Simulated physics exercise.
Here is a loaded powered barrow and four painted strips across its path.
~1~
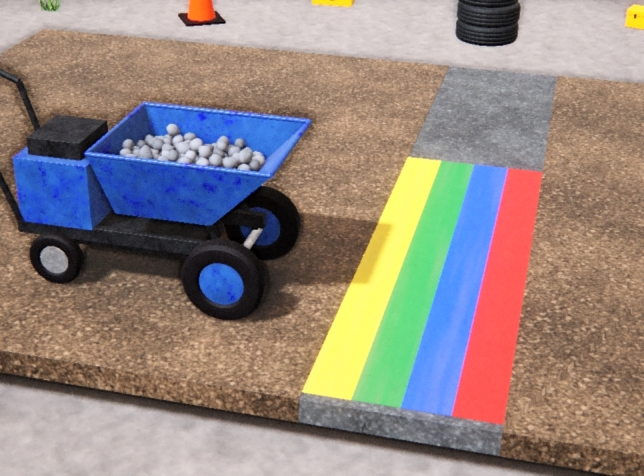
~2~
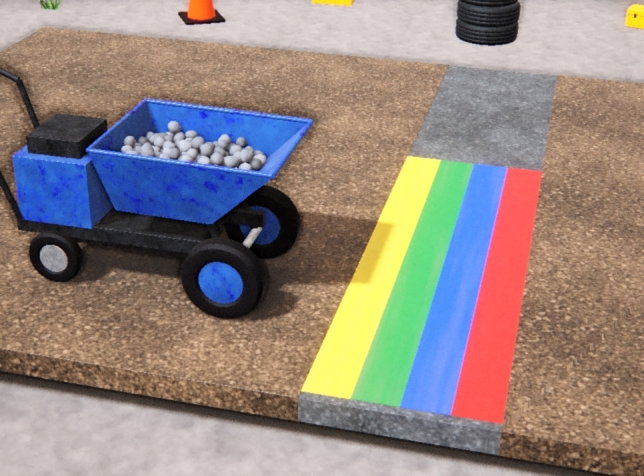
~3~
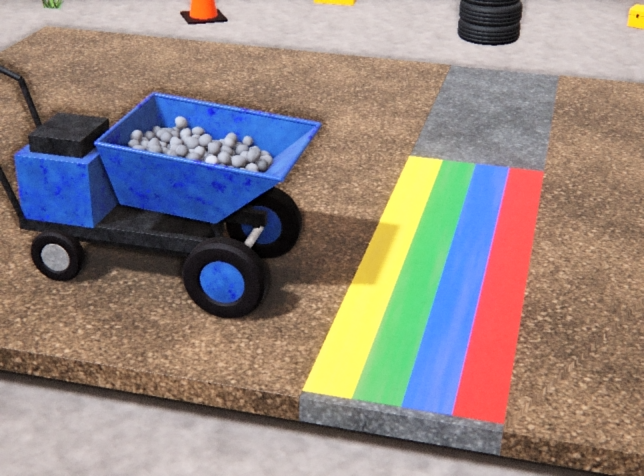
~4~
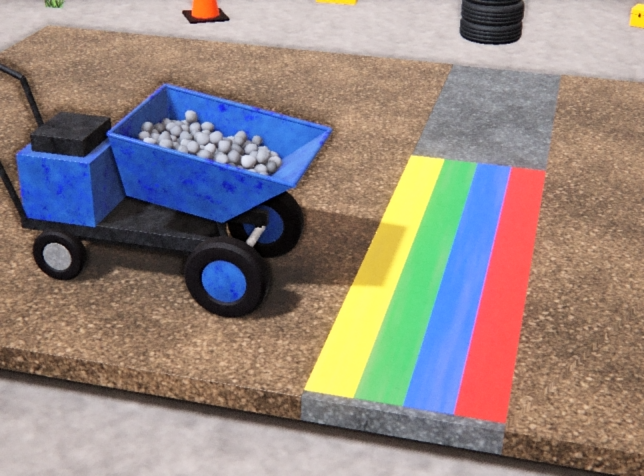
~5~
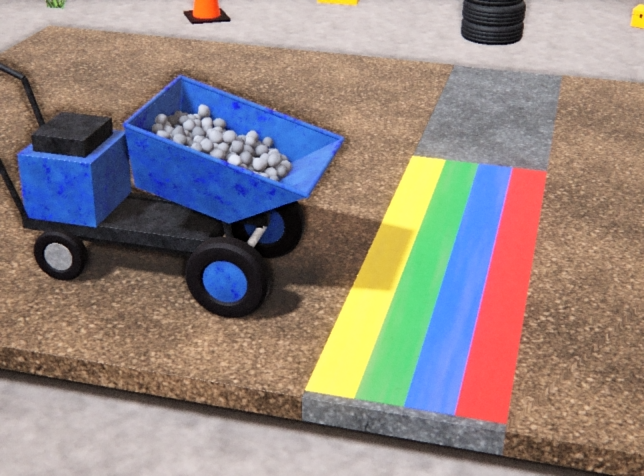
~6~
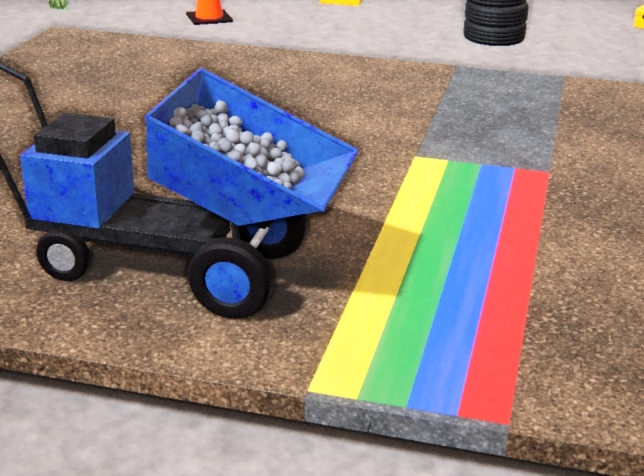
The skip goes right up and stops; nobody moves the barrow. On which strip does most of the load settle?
The heap favours the green strip.
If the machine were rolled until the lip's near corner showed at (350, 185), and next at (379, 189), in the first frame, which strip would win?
One: The red strip. Two: The strip in red.
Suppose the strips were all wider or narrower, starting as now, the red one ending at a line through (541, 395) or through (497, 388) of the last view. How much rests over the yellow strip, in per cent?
Near 10 % and 0 %.
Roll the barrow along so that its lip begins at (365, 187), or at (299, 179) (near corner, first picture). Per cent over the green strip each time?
In turn 0 and 20 in a hundred.
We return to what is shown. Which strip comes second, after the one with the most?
Next in line is the strip in blue.
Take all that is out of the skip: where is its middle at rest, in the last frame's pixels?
Close to (438, 304).
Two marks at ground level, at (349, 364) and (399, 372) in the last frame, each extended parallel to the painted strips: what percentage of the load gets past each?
In turn 70 and 50 in a hundred.
Soon after the last picture, skip tipped steeply; all in the skip.
A little later, skip tipped right over; about two thirds in the skip; a small part over the yellow strip; about a third over the green strip; a stray few over the blue strip.
Later still, skip tipped right over; about a quarter in the skip; a small part over the yellow strip; about a third over the green strip; about a quarter over the blue strip; a small part over the red strip; a small part off the paint.
At rest, skip tipped right over; about a quarter in the skip; a small part over the yellow strip; about a third over the green strip; about a quarter over the blue strip; a small part over the red strip; a small part off the paint.
